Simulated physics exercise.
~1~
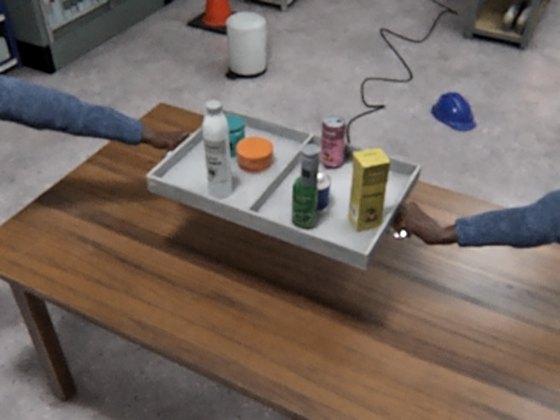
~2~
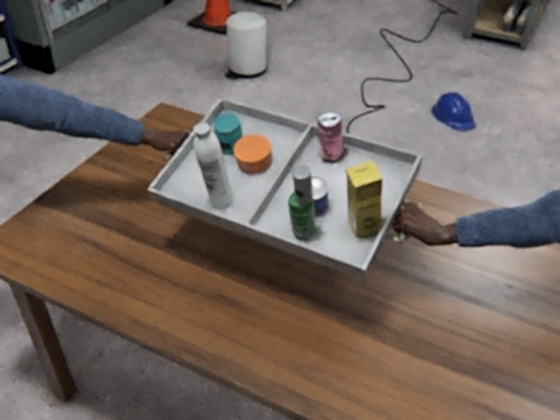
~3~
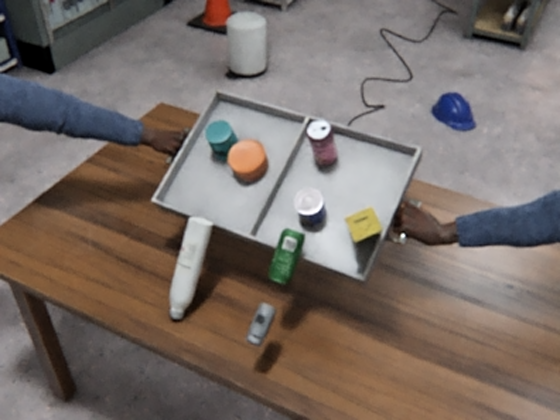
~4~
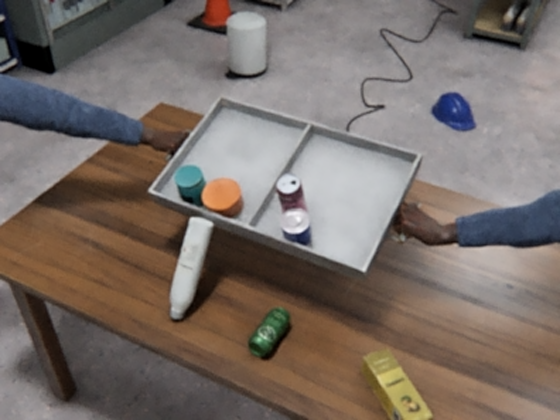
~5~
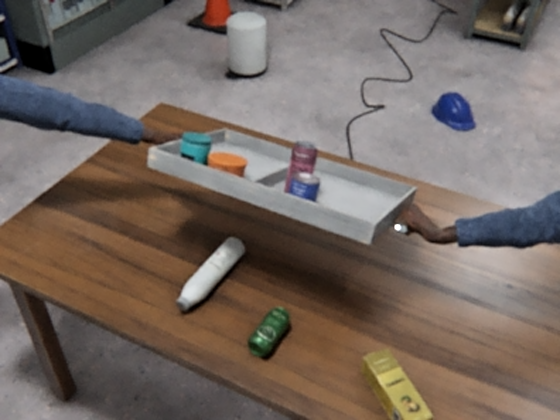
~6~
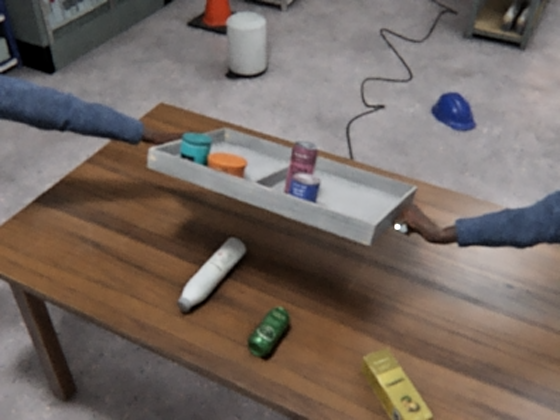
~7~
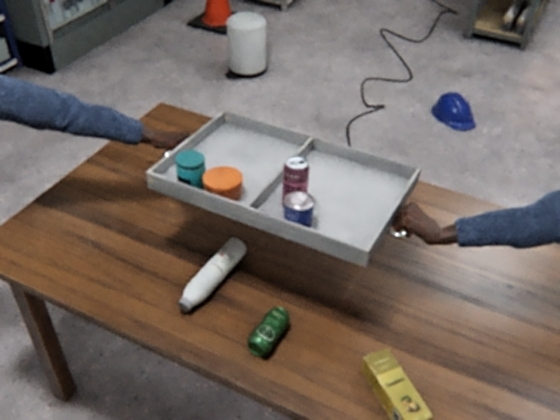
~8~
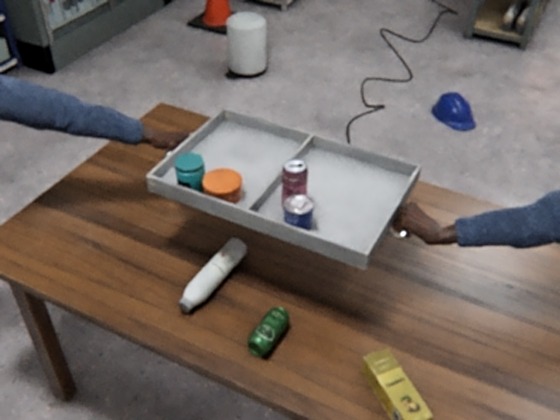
Two hands tipped a divided tray of bottles and containers steeply towards the near side, spilling a white bottle, a green can, a yellow carton and a small grey shaker, then tilted it back and levelled it with four containers still aboard, shifted nearer the front.
